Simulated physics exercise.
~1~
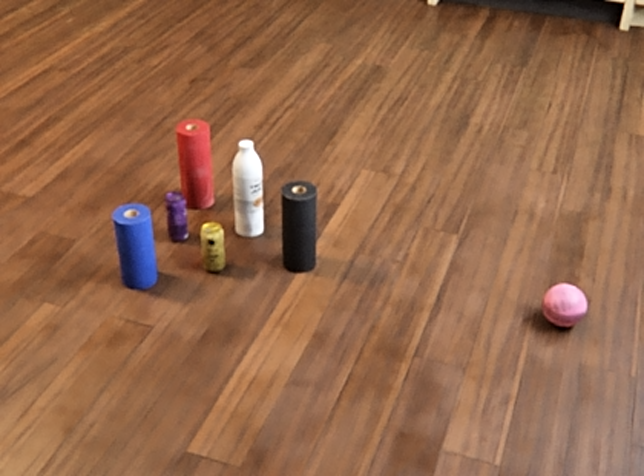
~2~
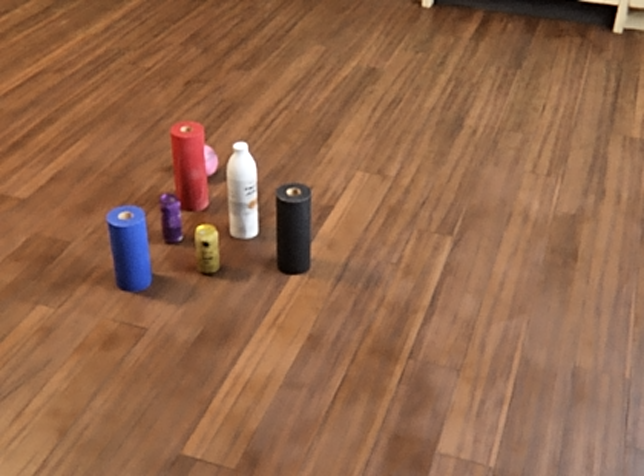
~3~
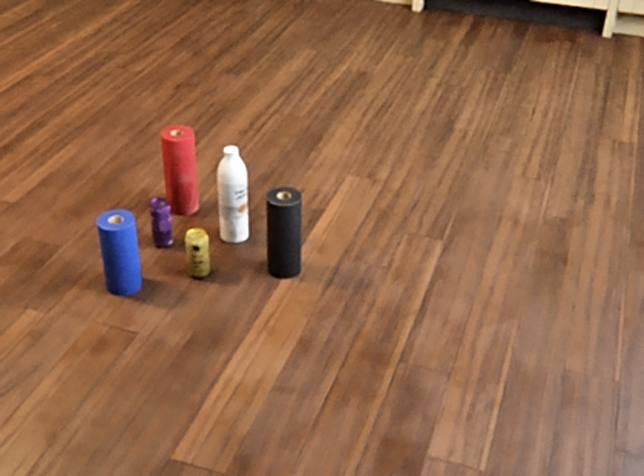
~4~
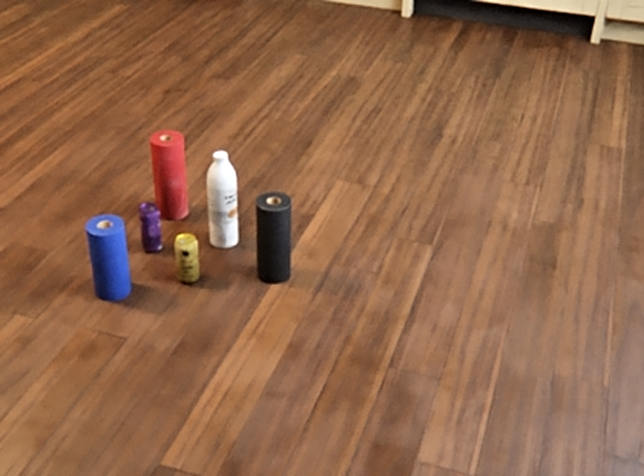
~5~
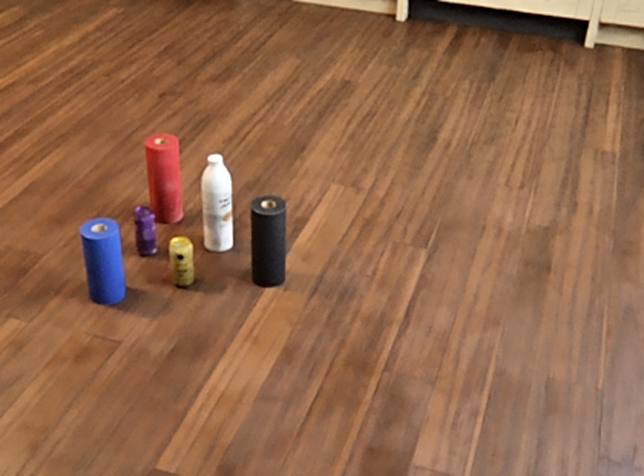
The footage shows a pink ball on a wooden floor to the right of red, blue and black rolls, a white bottle and two small cans. The ball moves left, appears behind the red roll, then is no longer visible, and all six items remain standing.
